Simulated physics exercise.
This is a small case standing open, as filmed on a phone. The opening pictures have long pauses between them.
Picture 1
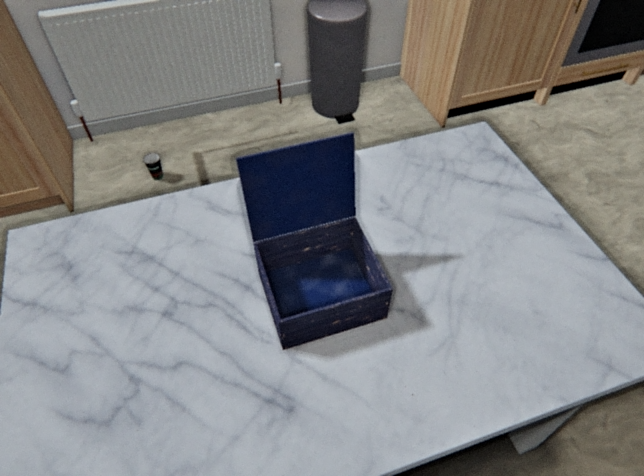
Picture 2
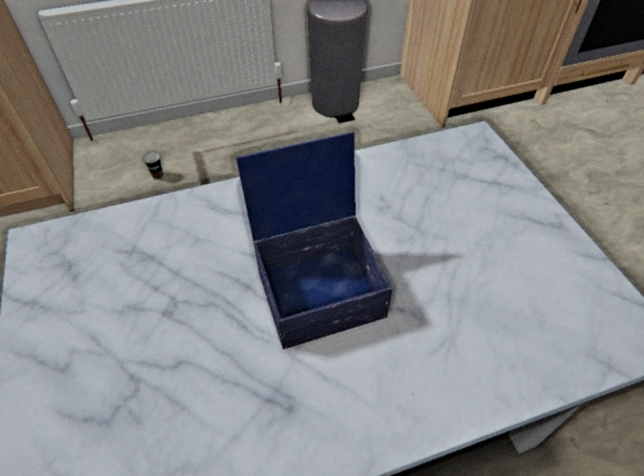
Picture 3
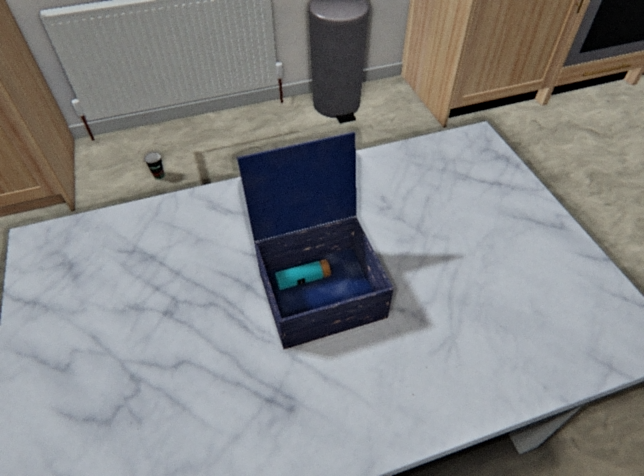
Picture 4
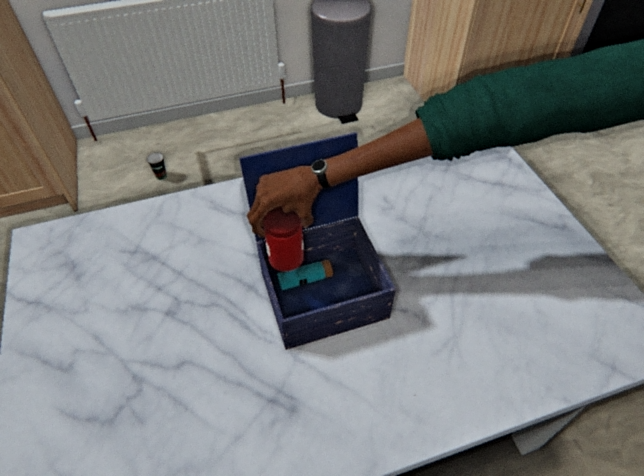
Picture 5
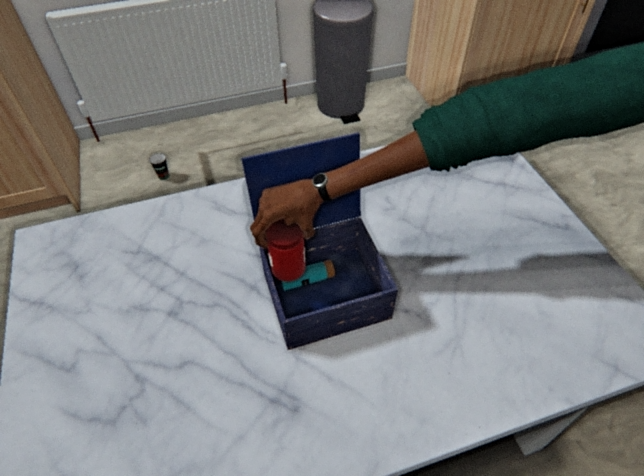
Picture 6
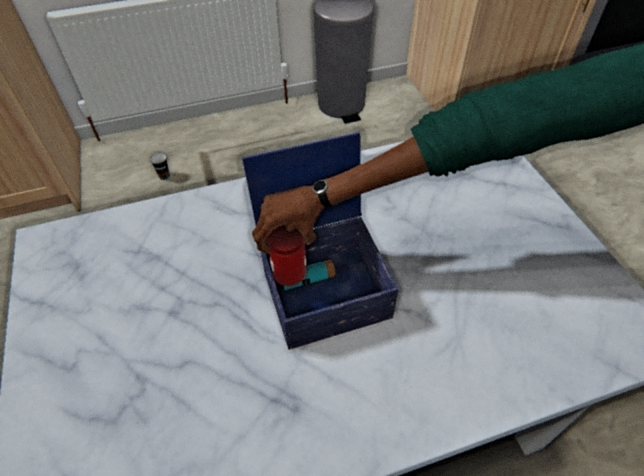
On a marble table, a small blue case stood open and empty before a turquoise shaker appeared inside; then a hand in a green sleeve lowered a red jar slightly into it, beside the shaker.
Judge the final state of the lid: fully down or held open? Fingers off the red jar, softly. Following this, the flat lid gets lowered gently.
In the end it is fully down.
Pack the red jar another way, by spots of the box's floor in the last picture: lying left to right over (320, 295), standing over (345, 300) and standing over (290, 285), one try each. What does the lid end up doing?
Try 1: Lid shut; try 2: Lid not shut; try 3: Lid shut.
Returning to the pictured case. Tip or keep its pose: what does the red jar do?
It ends up tilted.
Then, 1.50 s past the last view, lid 78° above the rim; red jar rocked 4° from its first pose near (288, 257).
Then, 2.00 s past the last view, lid 36° above the rim; red jar rocked 48° from its first pose near (297, 286).
Then, 2.20 s past the last view, lid 11° above the rim; red jar on its side near (298, 299); turquoise shaker displaced about its own width.
Finally, lid shut; down or leaning hard in the box, red jar; turquoise shaker still in place. Final places as the last picture's camera would see them, red jar near (297, 299).
